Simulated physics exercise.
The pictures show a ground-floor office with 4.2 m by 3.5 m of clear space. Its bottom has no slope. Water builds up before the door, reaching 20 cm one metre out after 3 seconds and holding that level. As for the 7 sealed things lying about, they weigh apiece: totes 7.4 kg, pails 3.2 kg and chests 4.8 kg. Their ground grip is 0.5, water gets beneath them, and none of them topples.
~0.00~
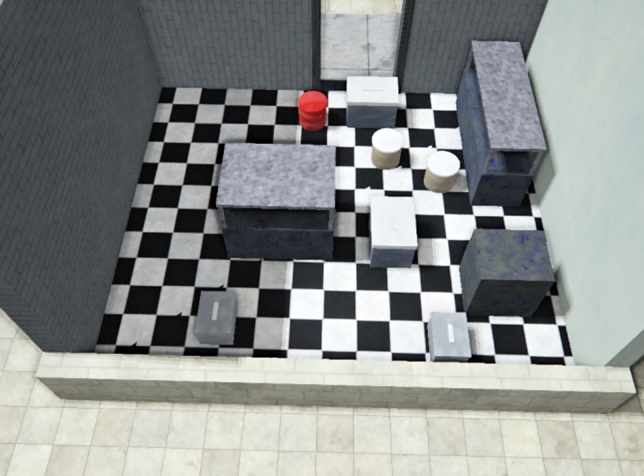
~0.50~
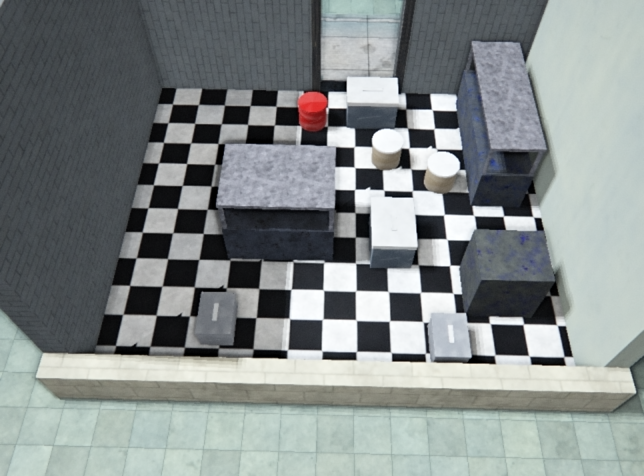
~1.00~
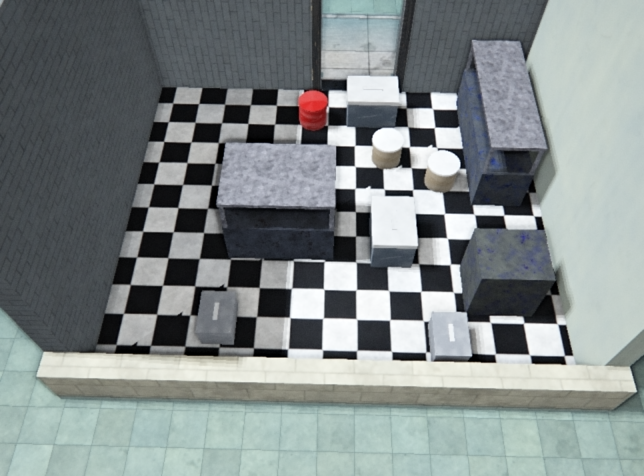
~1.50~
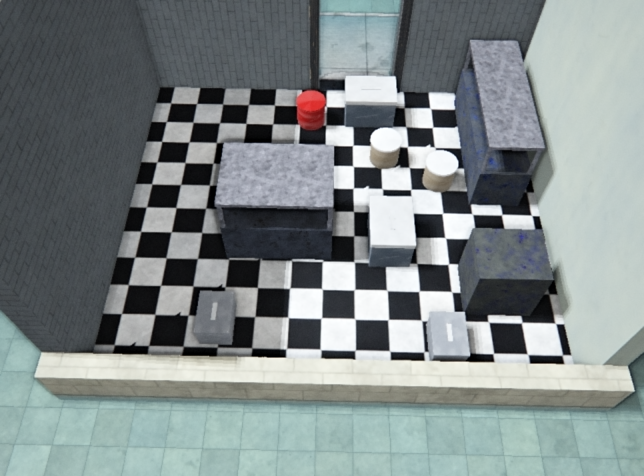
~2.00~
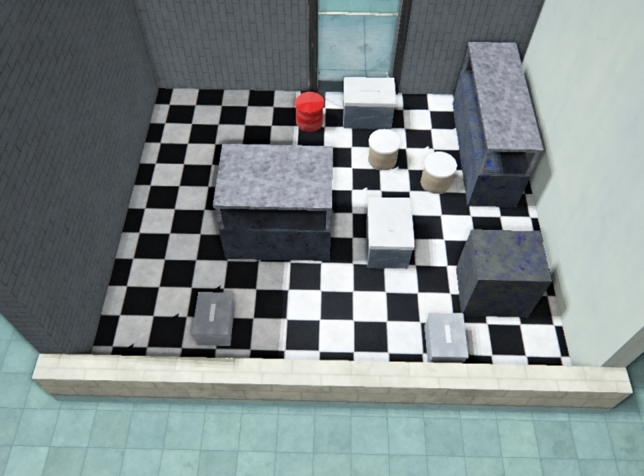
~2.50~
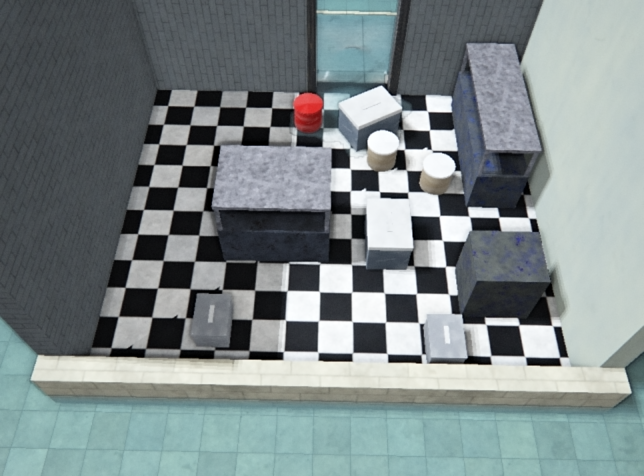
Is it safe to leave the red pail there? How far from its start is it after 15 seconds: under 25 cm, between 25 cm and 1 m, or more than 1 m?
A short shift.
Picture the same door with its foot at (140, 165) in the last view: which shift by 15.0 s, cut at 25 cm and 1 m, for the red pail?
Well, the red pail ends up distant in that setup.
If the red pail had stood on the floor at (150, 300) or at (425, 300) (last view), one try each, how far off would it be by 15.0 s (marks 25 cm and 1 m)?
A long trip, then a long trip.
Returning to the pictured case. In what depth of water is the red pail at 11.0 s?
The depth there is around 4 cm.
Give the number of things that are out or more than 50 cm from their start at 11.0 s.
6 in all.
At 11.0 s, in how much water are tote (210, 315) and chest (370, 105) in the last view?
Around 9 cm and 9 cm.
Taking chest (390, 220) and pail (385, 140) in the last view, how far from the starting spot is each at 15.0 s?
In that order: 200 cm, 250 cm.
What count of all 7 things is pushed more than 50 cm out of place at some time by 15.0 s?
By my tally, 7.
After 3.5 s the red pail is near (274, 119), 0.4 m from its start, aground; 1 afloat.
After 6.8 s the red pail is near (219, 128), 1.0 m from its start, aground; 3 afloat.
After 11.0 s the red pail is near (215, 111), 1.0 m from its start, afloat; 7 afloat.
After 15.0 s the red pail is near (259, 98), 0.5 m from its start, afloat; 7 afloat.
